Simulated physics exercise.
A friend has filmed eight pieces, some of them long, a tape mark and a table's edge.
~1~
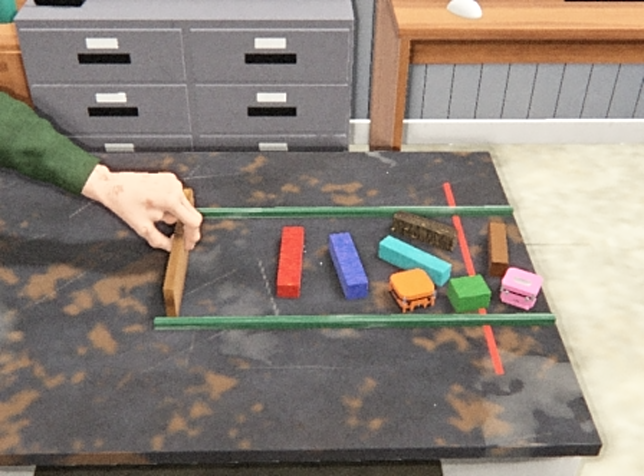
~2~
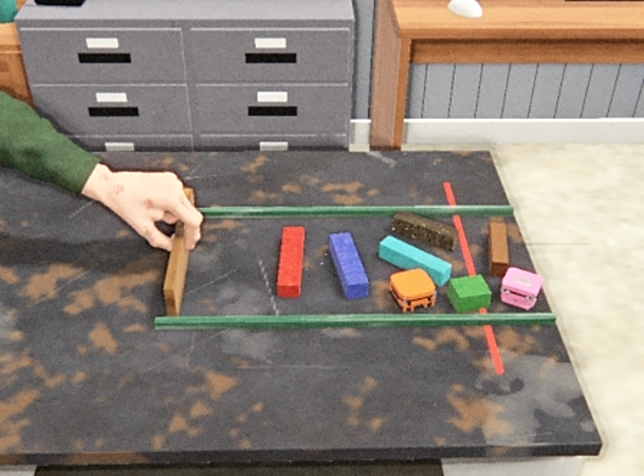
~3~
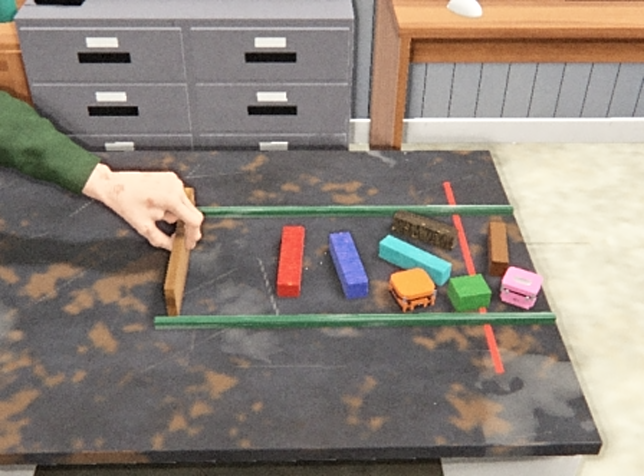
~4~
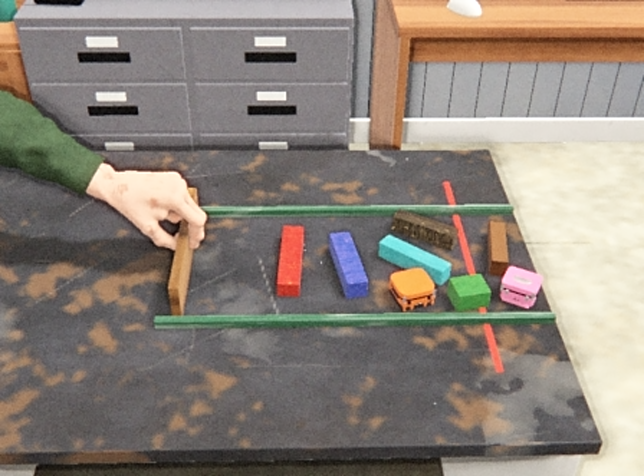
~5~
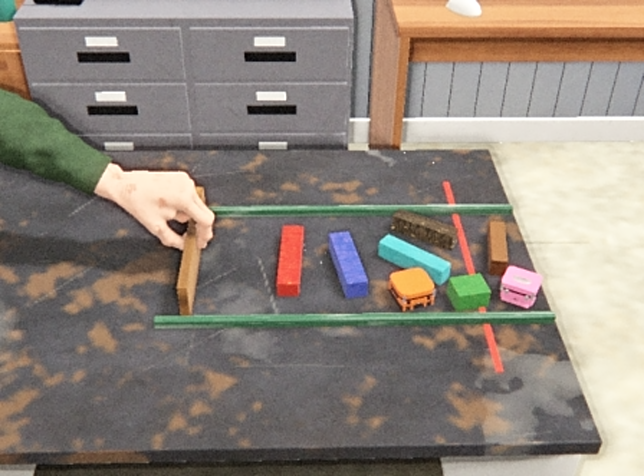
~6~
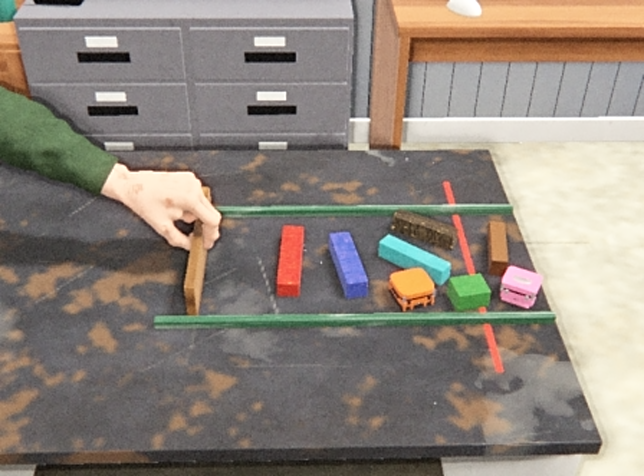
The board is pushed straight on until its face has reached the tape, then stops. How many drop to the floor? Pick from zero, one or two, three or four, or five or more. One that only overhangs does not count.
In the end the number that fall off is three or four.
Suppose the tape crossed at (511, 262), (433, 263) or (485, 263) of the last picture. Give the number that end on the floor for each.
The counts: 7, 1 and 5.
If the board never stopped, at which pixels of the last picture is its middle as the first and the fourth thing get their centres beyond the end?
About (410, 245), then (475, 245).
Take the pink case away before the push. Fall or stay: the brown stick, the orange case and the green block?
The brown stick is lost, the orange case does not fall, the green block goes over.
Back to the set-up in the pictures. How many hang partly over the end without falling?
3 of them.
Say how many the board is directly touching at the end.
That makes 2.
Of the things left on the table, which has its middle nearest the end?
Foremost is the turquoise bar.
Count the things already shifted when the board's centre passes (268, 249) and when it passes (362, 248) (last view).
0 and 4.
Early on, none off yet; pink case at rest near (521, 288); brown stick at rest near (497, 248); green block at rest near (469, 293).
A while later, none off yet; pink case on its side near (567, 316); brown stick travelled a little near (509, 246); green block travelled well along near (535, 299).
Finally, the number that fall off is three or four; lost, green block, brown stick and pink case.
